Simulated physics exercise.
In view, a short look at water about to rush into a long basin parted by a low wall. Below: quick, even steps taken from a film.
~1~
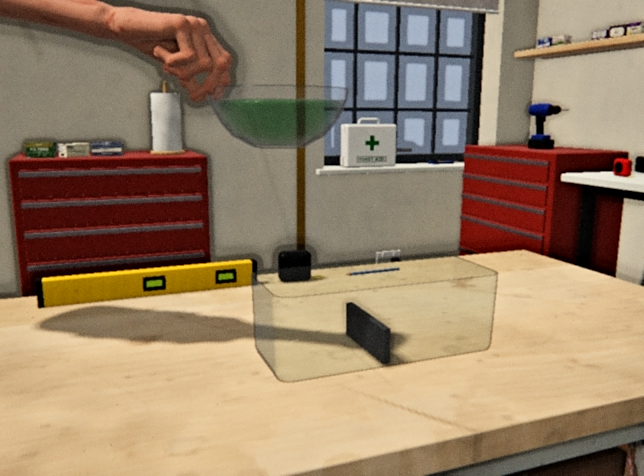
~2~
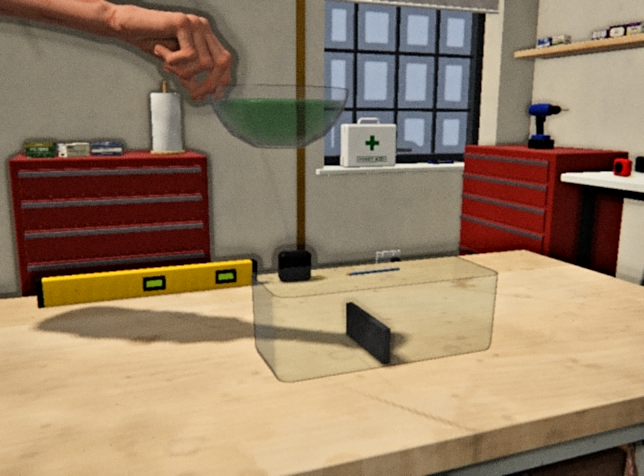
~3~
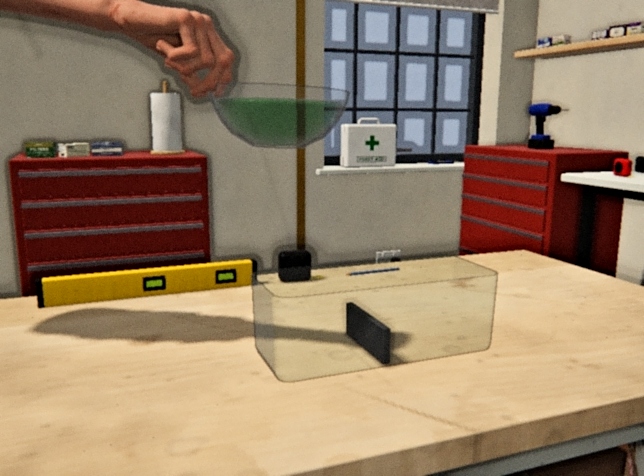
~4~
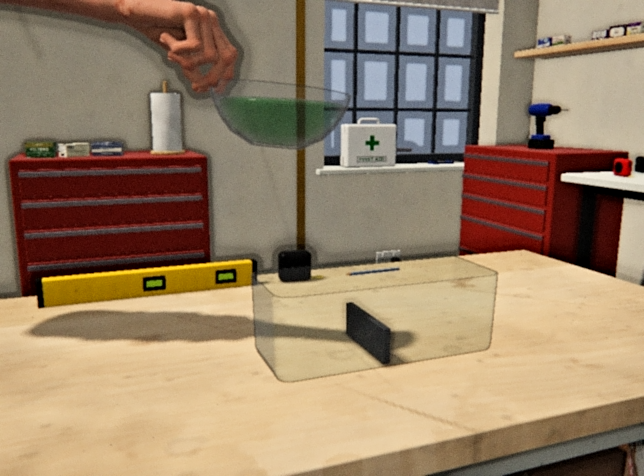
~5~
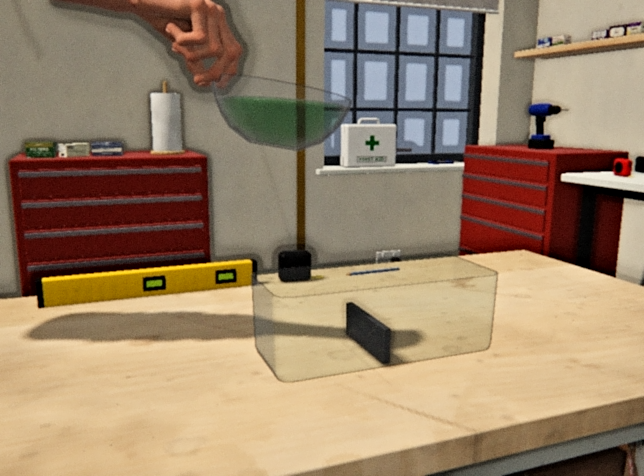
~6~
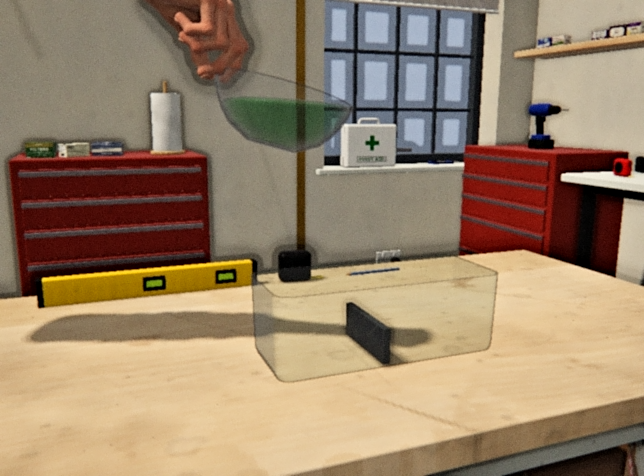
In a workshop, a hand slowly tilts a clear bowl of green liquid rightward.
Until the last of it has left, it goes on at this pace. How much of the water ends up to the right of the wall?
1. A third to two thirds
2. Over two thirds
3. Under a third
2.
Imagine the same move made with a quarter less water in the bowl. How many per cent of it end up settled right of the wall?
Close to 75 per cent.
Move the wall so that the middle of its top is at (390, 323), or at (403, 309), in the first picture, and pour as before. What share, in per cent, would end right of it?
Record: Case 1 near 50 %, case 2 near 25 %.
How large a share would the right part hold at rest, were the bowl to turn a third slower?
About 80 in a hundred.
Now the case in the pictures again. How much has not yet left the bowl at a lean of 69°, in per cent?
Around 30 percent remains.
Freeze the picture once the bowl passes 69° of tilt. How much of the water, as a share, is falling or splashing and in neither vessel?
55 per cent.
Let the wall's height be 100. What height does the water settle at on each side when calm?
Left side 20 percent, right side 50 percent.
A moment on, the bowl is tipped part way and 32 per cent is still to pour, 1 is left of the wall and 15 right of it.
Next, the bowl is tipped on its side and 0 per cent is still to pour, 13 is left of the wall and 74 right of it.
Then the bowl is tipped on its side and 0 per cent is still to pour, 21 is left of the wall and 75 right of it.
Later the bowl is tipped on its side and 0 per cent is still to pour, 21 is left of the wall and 75 right of it.
At rest 21 per cent lies left of the wall, 75 right of it and 4 outside.
